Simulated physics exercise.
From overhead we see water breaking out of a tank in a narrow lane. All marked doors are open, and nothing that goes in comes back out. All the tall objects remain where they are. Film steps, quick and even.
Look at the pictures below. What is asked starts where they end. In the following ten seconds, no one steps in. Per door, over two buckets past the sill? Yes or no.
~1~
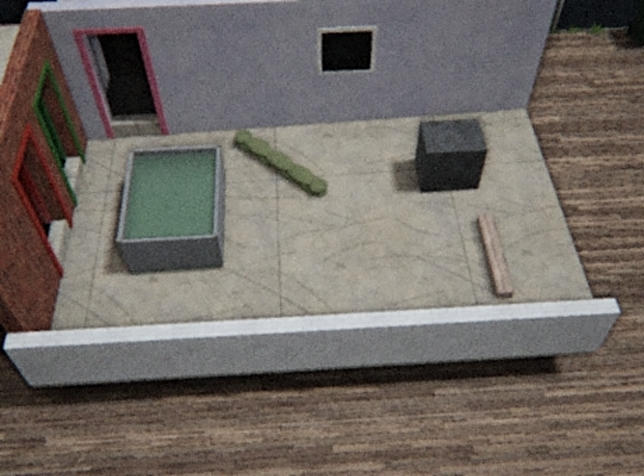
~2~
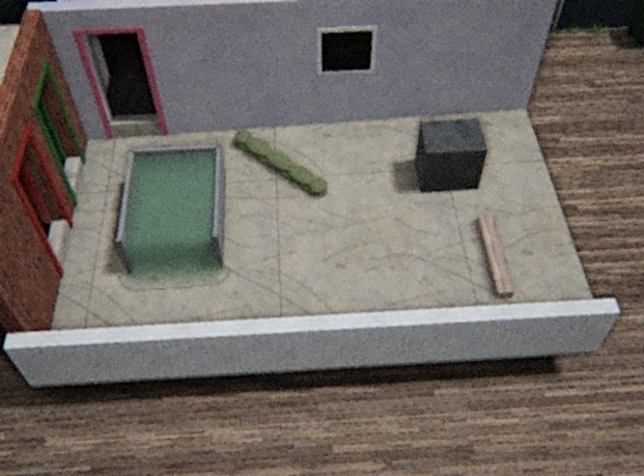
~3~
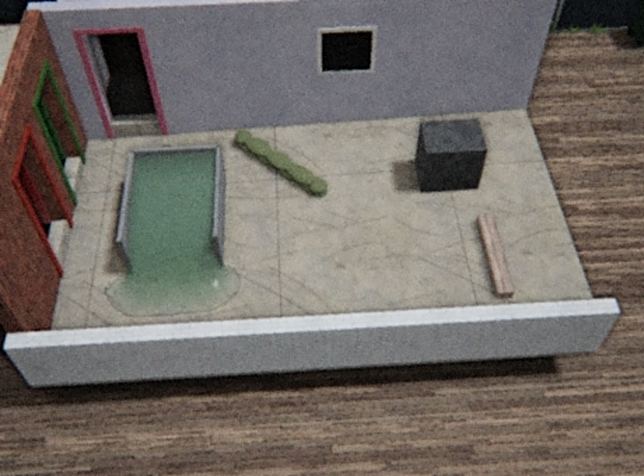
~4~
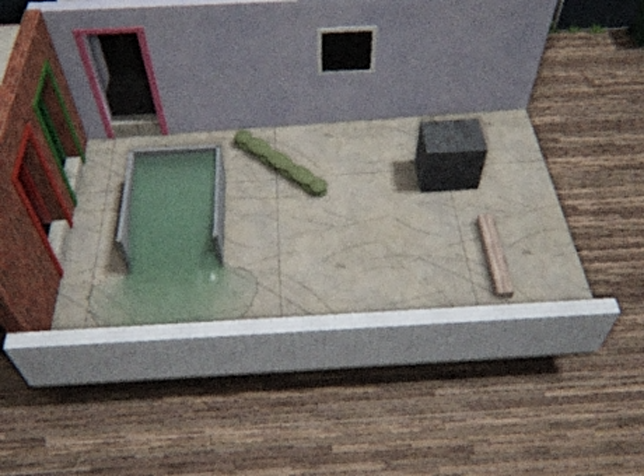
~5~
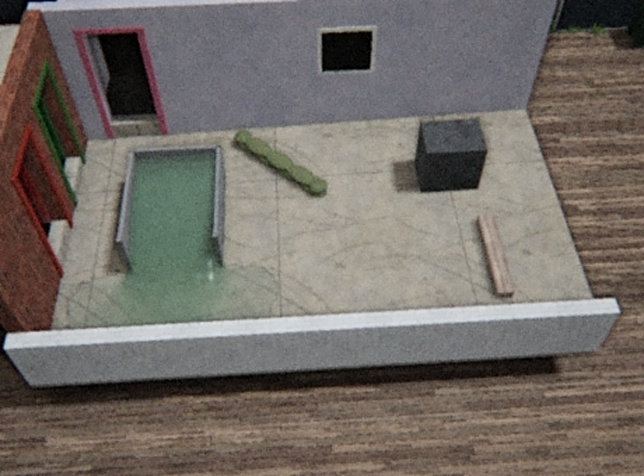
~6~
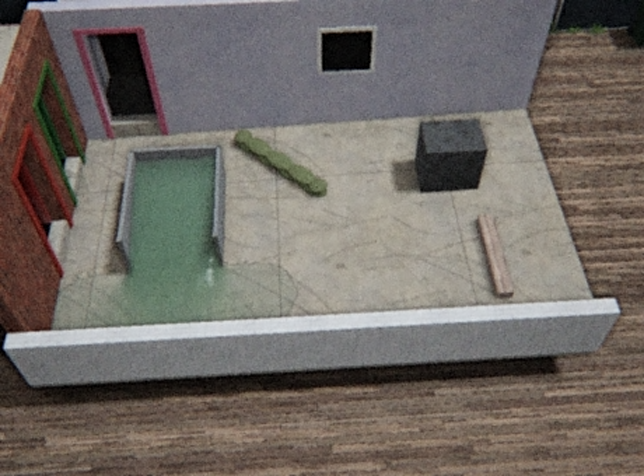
Green door no, pink door no, red door no.
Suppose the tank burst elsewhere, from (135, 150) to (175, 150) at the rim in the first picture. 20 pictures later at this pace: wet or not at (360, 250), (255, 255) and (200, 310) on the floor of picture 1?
Bone-dry, submerged, bone-dry.
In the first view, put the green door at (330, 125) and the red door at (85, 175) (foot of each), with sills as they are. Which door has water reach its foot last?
Last comes the one in green.
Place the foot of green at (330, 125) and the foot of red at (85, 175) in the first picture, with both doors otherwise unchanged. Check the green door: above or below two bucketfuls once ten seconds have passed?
The green door stays inside the limit, I'd say.
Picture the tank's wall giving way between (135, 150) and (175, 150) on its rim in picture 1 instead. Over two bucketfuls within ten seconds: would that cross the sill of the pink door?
After that, pink door tops the limit.
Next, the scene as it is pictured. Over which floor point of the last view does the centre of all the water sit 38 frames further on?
The water's centre sits above (222, 226).
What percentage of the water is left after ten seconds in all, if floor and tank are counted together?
That works out to about 94 percent.
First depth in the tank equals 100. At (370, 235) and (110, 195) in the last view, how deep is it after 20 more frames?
Estimate, in order: 4 and 10 percent.
A moment on, water covers 15 % of the floor; the green door not reached, the pink door not reached, the red door not reached.
Next, water covers 30 % of the floor; the green door not reached, the pink door not reached, the red door wet at the sill, nothing in.
Then, water covers 60 % of the floor; the green door wet at the sill, nothing in, the pink door wet at the sill, nothing in, the red door wet at the sill, nothing in.
Later, water covers 80 % of the floor; the green door under two buckets in, the pink door wet at the sill, nothing in, the red door wet at the sill, nothing in.
In the end, water covers 75 % of the floor; the green door under two buckets in, the pink door wet at the sill, nothing in, the red door wet at the sill, nothing in.
